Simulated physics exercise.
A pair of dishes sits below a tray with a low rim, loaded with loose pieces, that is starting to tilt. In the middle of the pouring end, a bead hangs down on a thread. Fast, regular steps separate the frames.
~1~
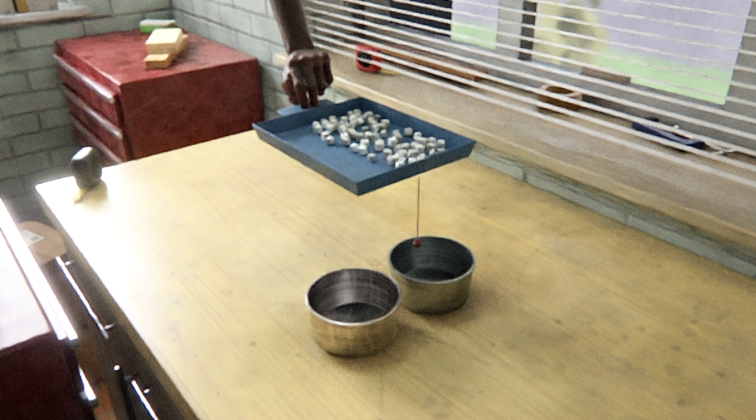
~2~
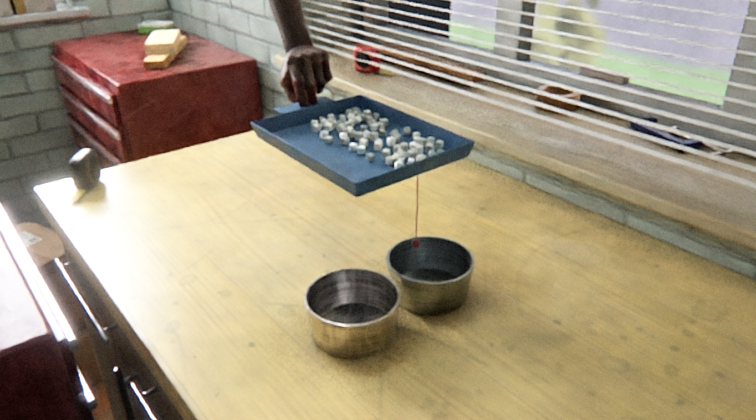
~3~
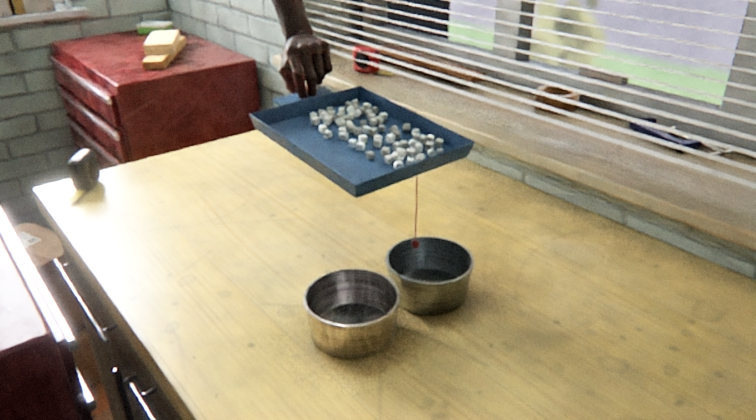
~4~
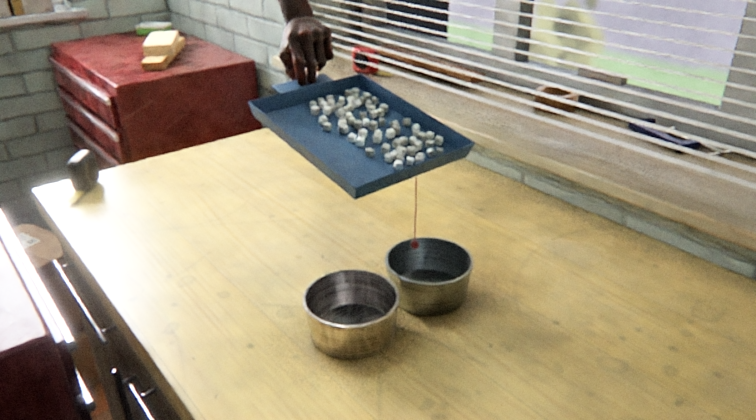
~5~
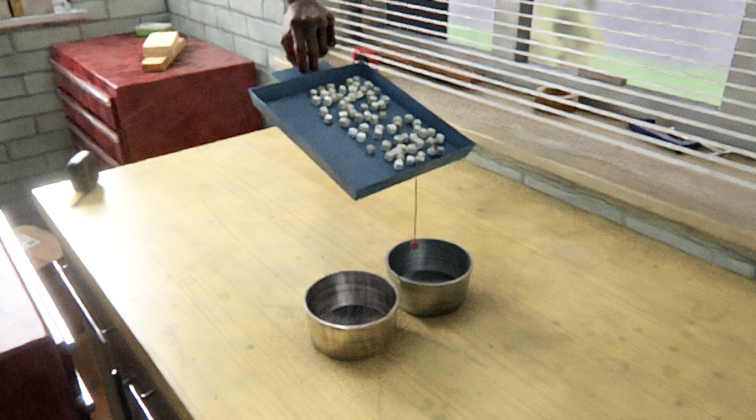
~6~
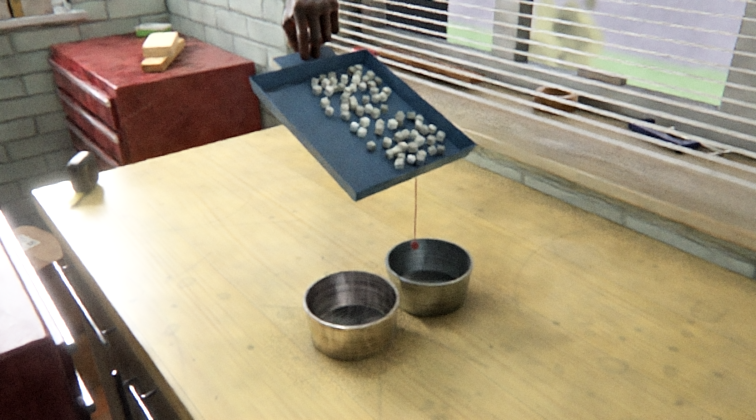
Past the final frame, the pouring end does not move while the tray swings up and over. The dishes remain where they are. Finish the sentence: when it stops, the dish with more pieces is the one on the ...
Right.
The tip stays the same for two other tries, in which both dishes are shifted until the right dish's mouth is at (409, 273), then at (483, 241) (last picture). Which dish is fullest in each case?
Try 1: The dish at right. Try 2: The dish at left.
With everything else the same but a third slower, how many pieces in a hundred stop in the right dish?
It would be close to 30 per cent.
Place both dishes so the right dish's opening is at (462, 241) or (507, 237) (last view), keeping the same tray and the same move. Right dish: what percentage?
Respectively 10 percent and 0 percent.
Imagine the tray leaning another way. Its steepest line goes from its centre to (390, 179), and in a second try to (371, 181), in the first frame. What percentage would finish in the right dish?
I'd put it at some 20 % and then some 10 %.
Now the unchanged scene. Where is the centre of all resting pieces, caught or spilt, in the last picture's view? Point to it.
(438, 303).
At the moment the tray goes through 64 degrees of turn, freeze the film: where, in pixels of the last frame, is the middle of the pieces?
At about (423, 157).
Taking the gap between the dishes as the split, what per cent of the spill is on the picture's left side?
About 0 percent.
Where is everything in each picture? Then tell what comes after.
Corners of the pouring end at (358, 179) and (470, 141), level; middle of the load at (369, 135), sugar cubes; left dish at (383, 332); right dish at (461, 290); bead on its thread at (417, 243), in the first frame.
Corners of the pouring end at (357, 180) and (469, 141), level; middle of the load at (367, 134), in the second frame.
Corners of the pouring end at (356, 181) and (469, 141), tipped barely, level across its low end; middle of the load at (367, 130), in the third frame.
Corners of the pouring end at (357, 183) and (469, 142), tipped a little, level across its low end; middle of the load at (367, 123), in the fourth frame.
Corners of the pouring end at (357, 186) and (470, 143), tipped clearly, level across its low end; middle of the load at (367, 116), in the fifth frame.
Corners of the pouring end at (358, 188) and (471, 143), tipped clearly, level across its low end; middle of the load at (369, 109), a small part on the move; left dish at (381, 334); right dish at (459, 293), in the sixth frame.
Soon after the last picture, tray tipped steeply; all on the tray.
A little later, tray tipped past a quarter turn; about two thirds on the tray; a small part in the left dish; a small part in the right dish; about a quarter outside both; a small part in the air.
Later still, tray tipped past a quarter turn; a small part in the left dish; about a third in the right dish; about half outside both.
At rest, tray tipped past a quarter turn; a small part in the left dish; about a third in the right dish; about half outside both.
